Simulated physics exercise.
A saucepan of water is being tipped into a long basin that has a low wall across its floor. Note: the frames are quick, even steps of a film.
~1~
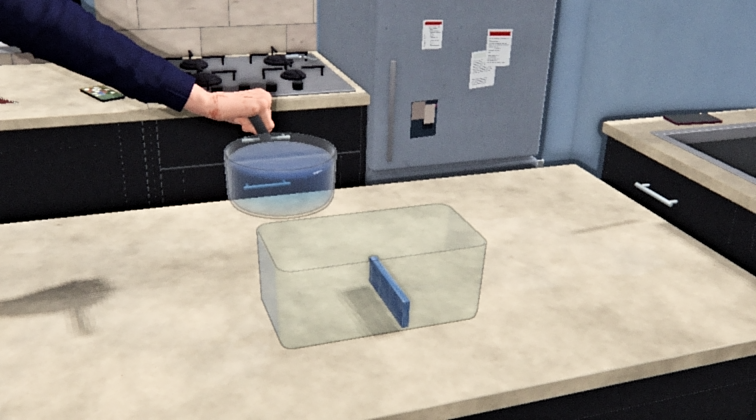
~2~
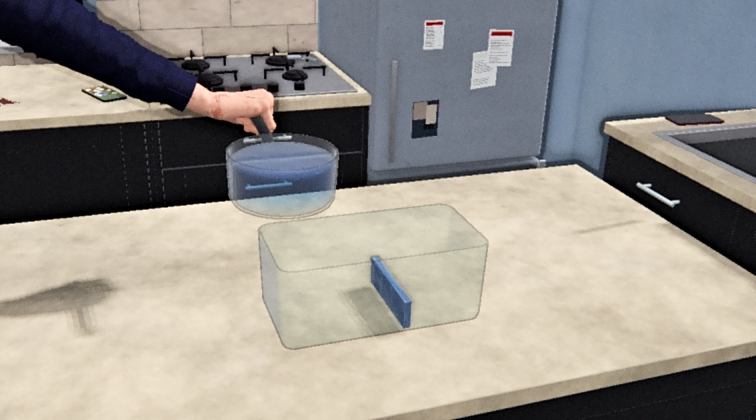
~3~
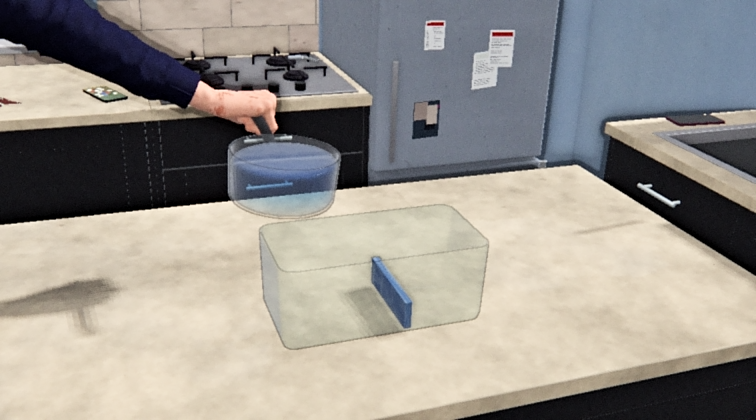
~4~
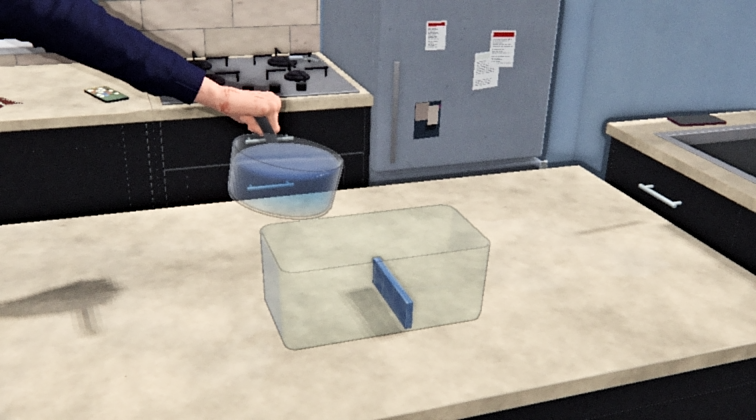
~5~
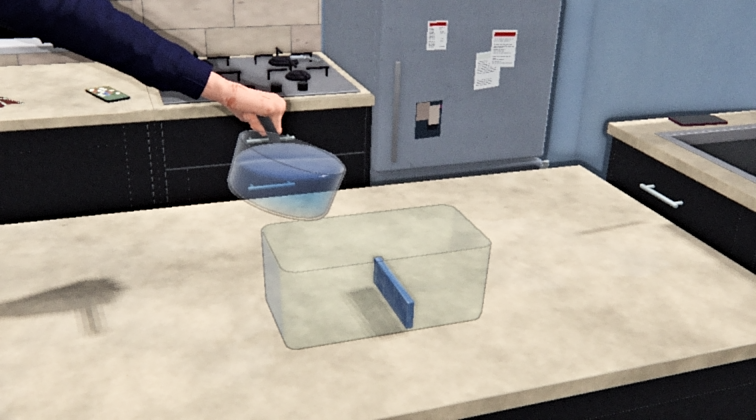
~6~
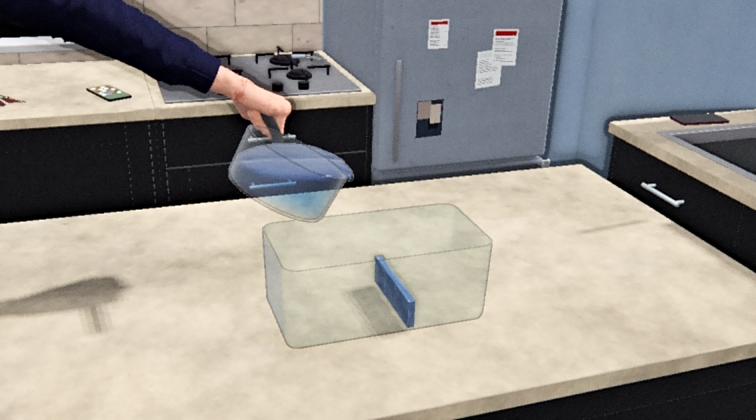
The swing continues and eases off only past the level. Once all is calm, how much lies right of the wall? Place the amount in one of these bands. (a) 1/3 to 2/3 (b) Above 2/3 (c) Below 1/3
c.
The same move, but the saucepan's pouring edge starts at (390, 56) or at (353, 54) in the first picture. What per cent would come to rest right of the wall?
The first gives 70 %, the second 65 %.
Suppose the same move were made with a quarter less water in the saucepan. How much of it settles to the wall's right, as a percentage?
About 5 in a hundred.
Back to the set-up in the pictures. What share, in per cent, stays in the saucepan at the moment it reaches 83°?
35 per cent, roughly.
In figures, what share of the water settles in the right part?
Something like 10 per cent, roughly.
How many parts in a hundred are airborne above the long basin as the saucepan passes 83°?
Around 30 %.
A moment on, the saucepan is tipped on its side and 33 per cent is still to pour, 31 is left of the wall and 3 right of it.
Next, the saucepan is tipped on its side and 9 per cent is still to pour, 79 is left of the wall and 8 right of it.
Then the saucepan is tipped on its side and 2 per cent is still to pour, 85 is left of the wall and 10 right of it.
Later the saucepan is tipped on its side and 1 per cent is still to pour, 86 is left of the wall and 12 right of it.
In the end 87 per cent lies left of the wall, 12 right of it and 1 outside.
